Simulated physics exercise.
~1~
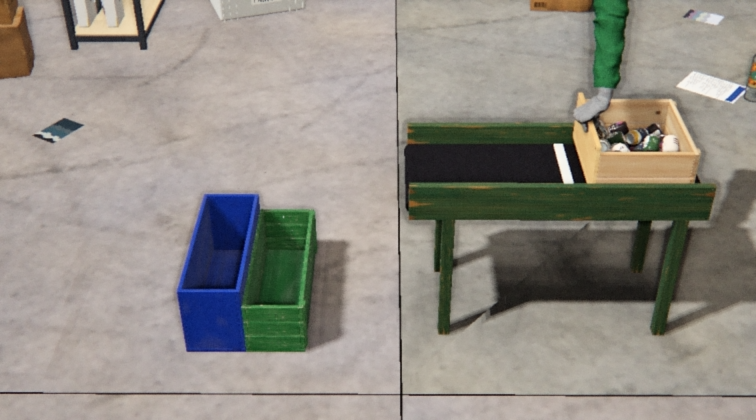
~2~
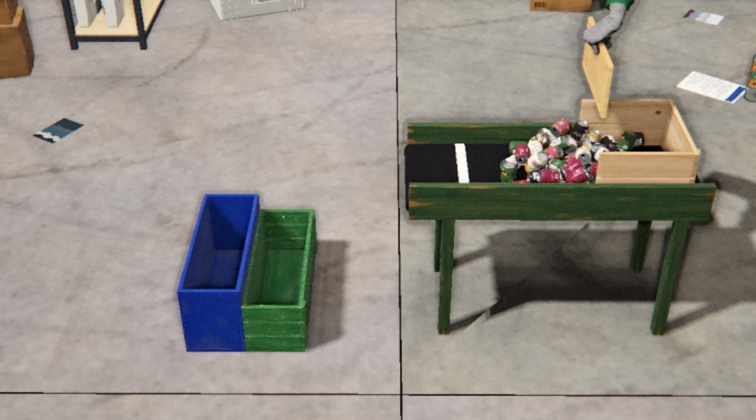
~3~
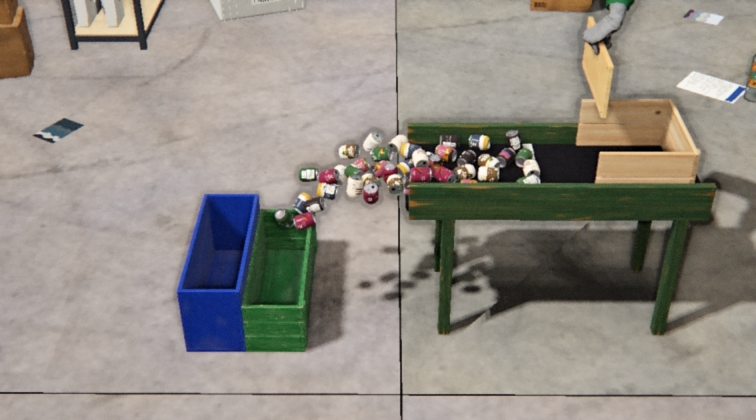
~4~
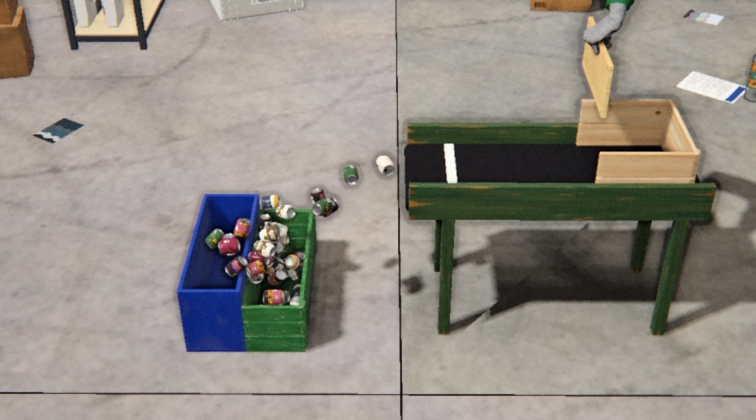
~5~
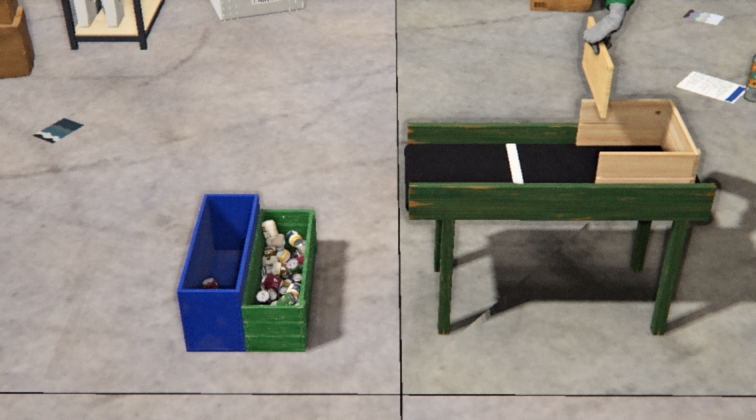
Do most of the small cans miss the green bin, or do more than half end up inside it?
More than half of the cans end up inside the green bin. Only a few land in the blue bin beyond it.
Small cans, released by a lifted gate, ride left and drop mostly into a green bin.
